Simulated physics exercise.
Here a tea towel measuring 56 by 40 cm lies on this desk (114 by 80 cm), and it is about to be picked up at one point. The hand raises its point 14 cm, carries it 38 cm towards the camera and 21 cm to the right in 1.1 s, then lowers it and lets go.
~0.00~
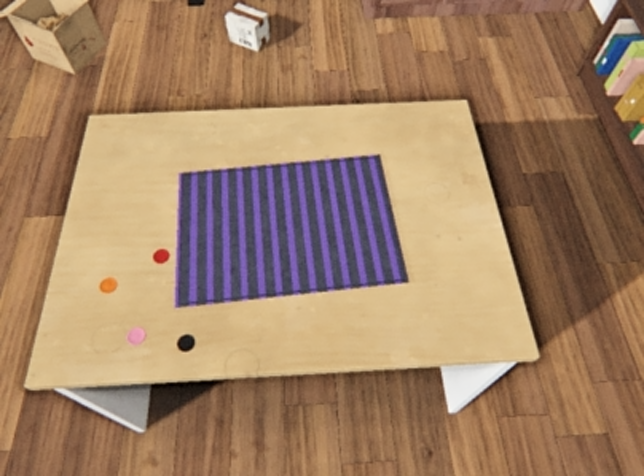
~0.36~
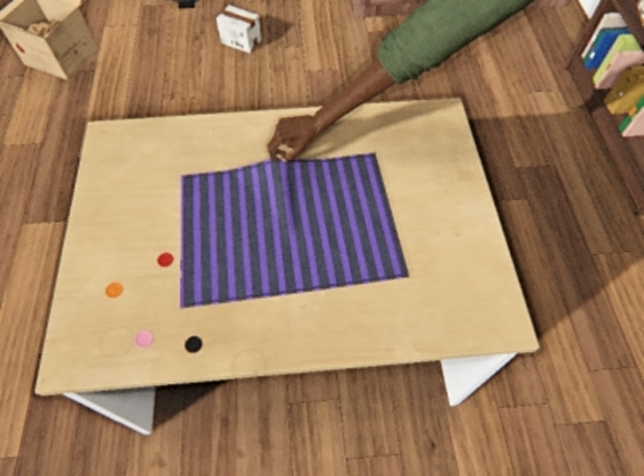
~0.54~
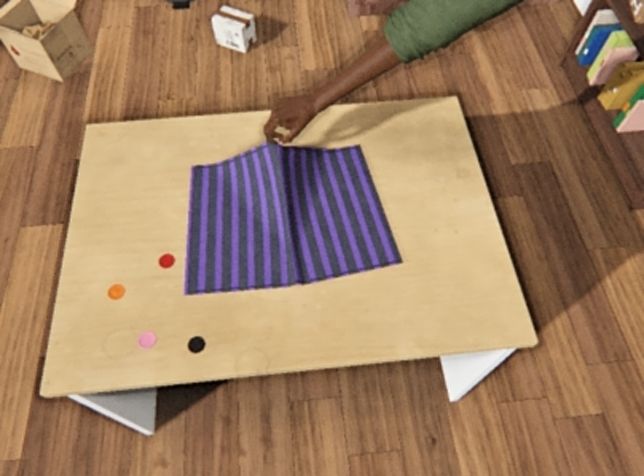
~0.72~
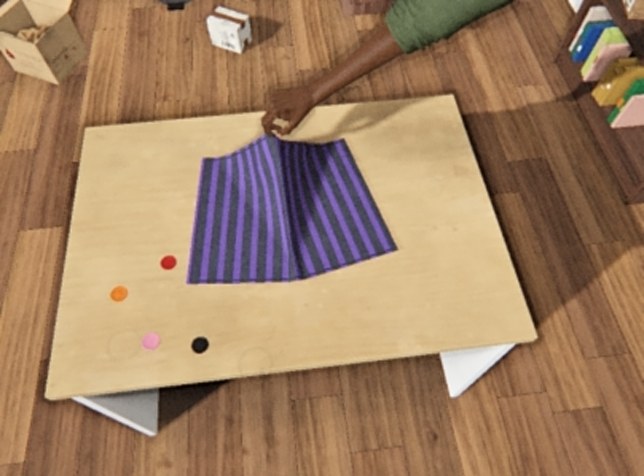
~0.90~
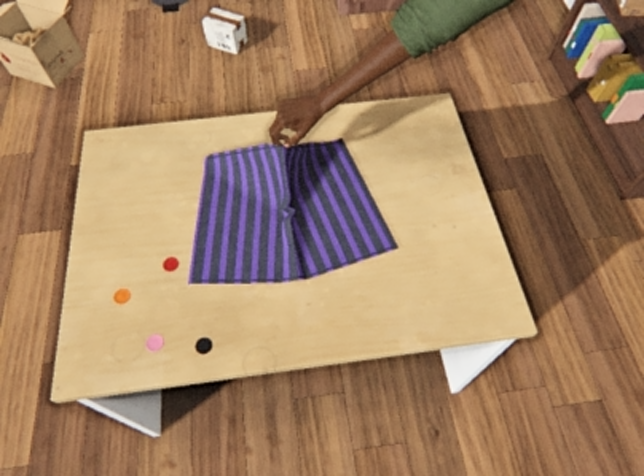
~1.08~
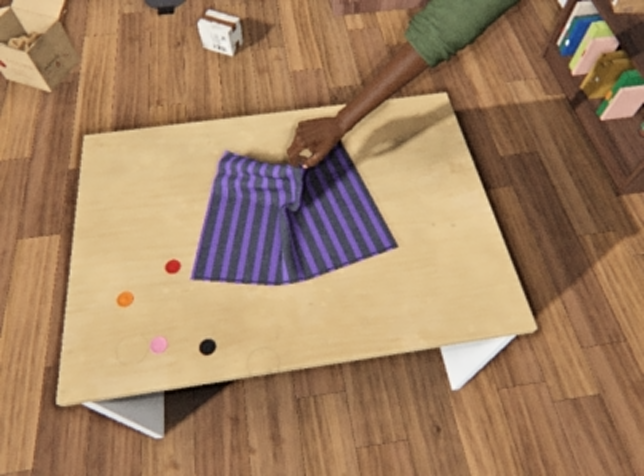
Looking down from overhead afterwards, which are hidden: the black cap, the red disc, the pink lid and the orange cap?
Outcome: The black cap does not get hidden; the red disc does not get hidden; the pink lid does not get hidden; the orange cap does not get hidden.
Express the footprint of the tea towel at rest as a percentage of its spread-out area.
Footprint at rest: Approx. 40 % of flat area.
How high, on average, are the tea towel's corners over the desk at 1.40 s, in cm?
Roughly 1 centimetres up.
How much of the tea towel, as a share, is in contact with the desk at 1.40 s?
I'd put it at close to 50 per cent.
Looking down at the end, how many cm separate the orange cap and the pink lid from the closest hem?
Around 26 centimetres, then around 28 centimetres.
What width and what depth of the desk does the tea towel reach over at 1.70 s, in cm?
About 54 cm wide and 28 cm deep.
At 1.4 s, 50 % of it is down, spanning 53 by 34 cm, above no small thing.
At 1.7 s, 40 % of it is down, spanning 54 by 28 cm, above no small thing.
At 2.0 s, 40 % of it is down, spanning 55 by 28 cm, above no small thing.
At 2.3 s, 40 % of it is down, spanning 56 by 28 cm, above no small thing.
At 3.3 s, 45 % of it is down, spanning 57 by 30 cm, above no small thing.
